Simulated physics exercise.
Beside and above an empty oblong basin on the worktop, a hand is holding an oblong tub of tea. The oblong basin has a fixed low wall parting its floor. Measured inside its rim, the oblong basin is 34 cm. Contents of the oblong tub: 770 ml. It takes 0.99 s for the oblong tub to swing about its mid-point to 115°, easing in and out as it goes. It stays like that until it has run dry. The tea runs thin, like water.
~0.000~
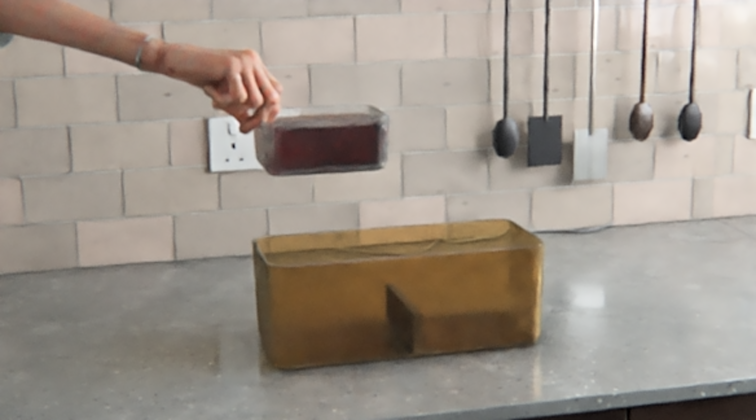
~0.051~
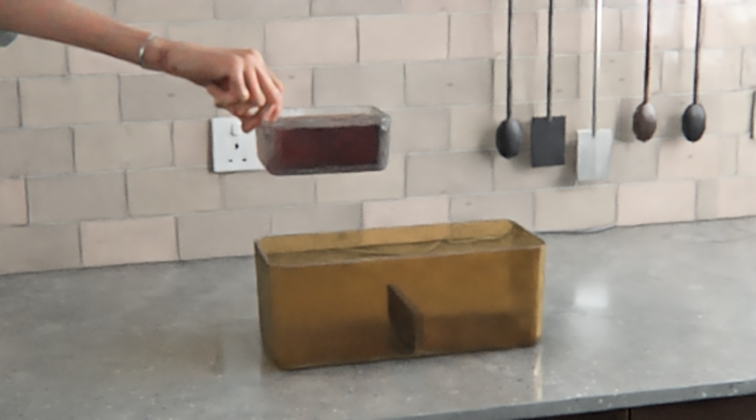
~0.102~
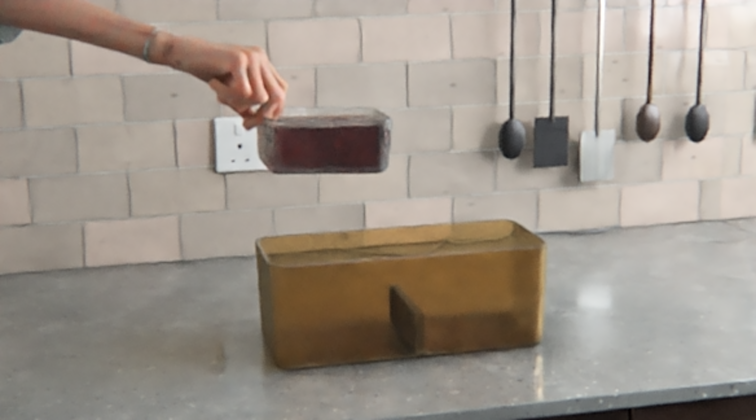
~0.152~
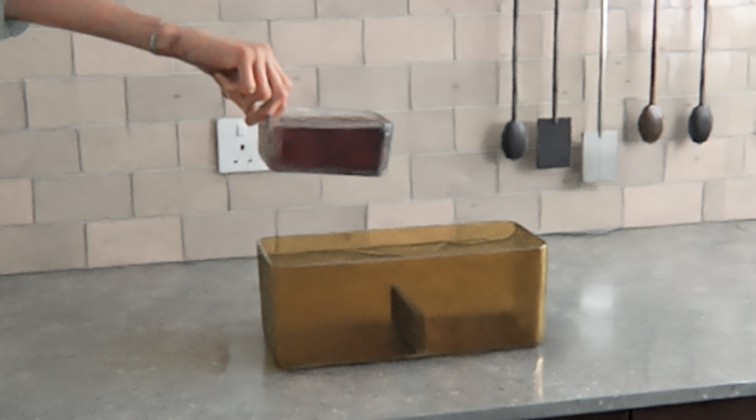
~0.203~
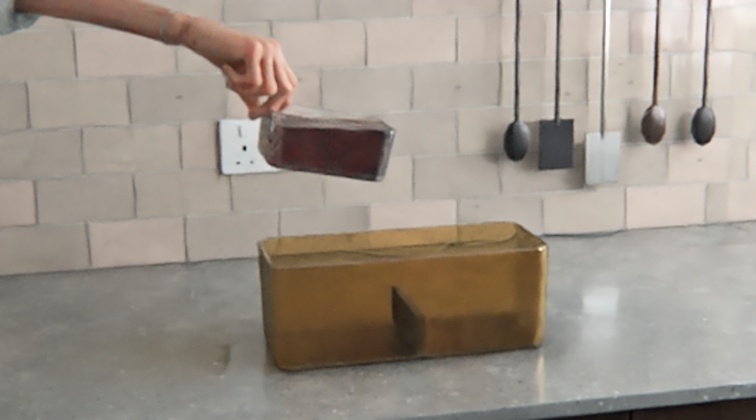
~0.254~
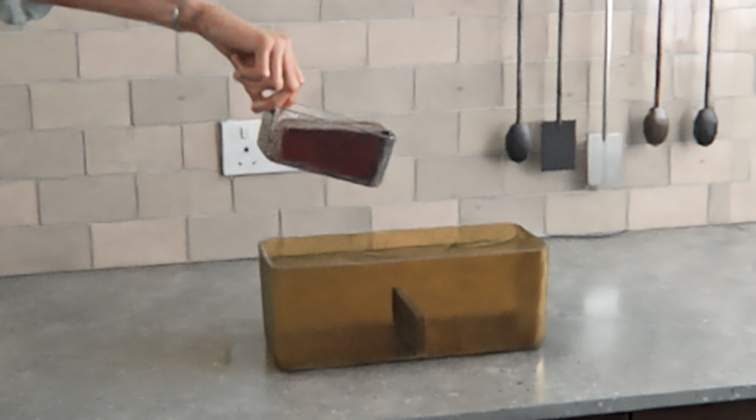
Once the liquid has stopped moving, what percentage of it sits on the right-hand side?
About 72 per cent.
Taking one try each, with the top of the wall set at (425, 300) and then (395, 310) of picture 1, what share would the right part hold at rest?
The first try gives 60 percent and the second 70 percent.
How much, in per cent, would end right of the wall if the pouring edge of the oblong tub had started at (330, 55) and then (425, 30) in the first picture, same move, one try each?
In order, 50 and 70 per cent.
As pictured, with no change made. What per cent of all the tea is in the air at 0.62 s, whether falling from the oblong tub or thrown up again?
About 42 per cent.
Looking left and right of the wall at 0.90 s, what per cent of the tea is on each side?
Lab note: Left near 16, right near 72.
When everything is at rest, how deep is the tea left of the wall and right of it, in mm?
Left roughly 8 mm; right roughly 26 mm.
After 0.62 s the tilt is 81° and 21 per cent is still to pour, 1 is left of the wall and 34 right of it.
After 0.90 s the tilt is 113° and 2 per cent is still to pour, 16 is left of the wall and 73 right of it.
After 1.18 s the tilt is 115° and 0 per cent is still to pour, 22 is left of the wall and 72 right of it.
After 1.49 s the tilt is 115° and 0 per cent is still to pour, 22 is left of the wall and 72 right of it.
In the end 22 per cent lies left of the wall, 72 right of it and 6 outside.
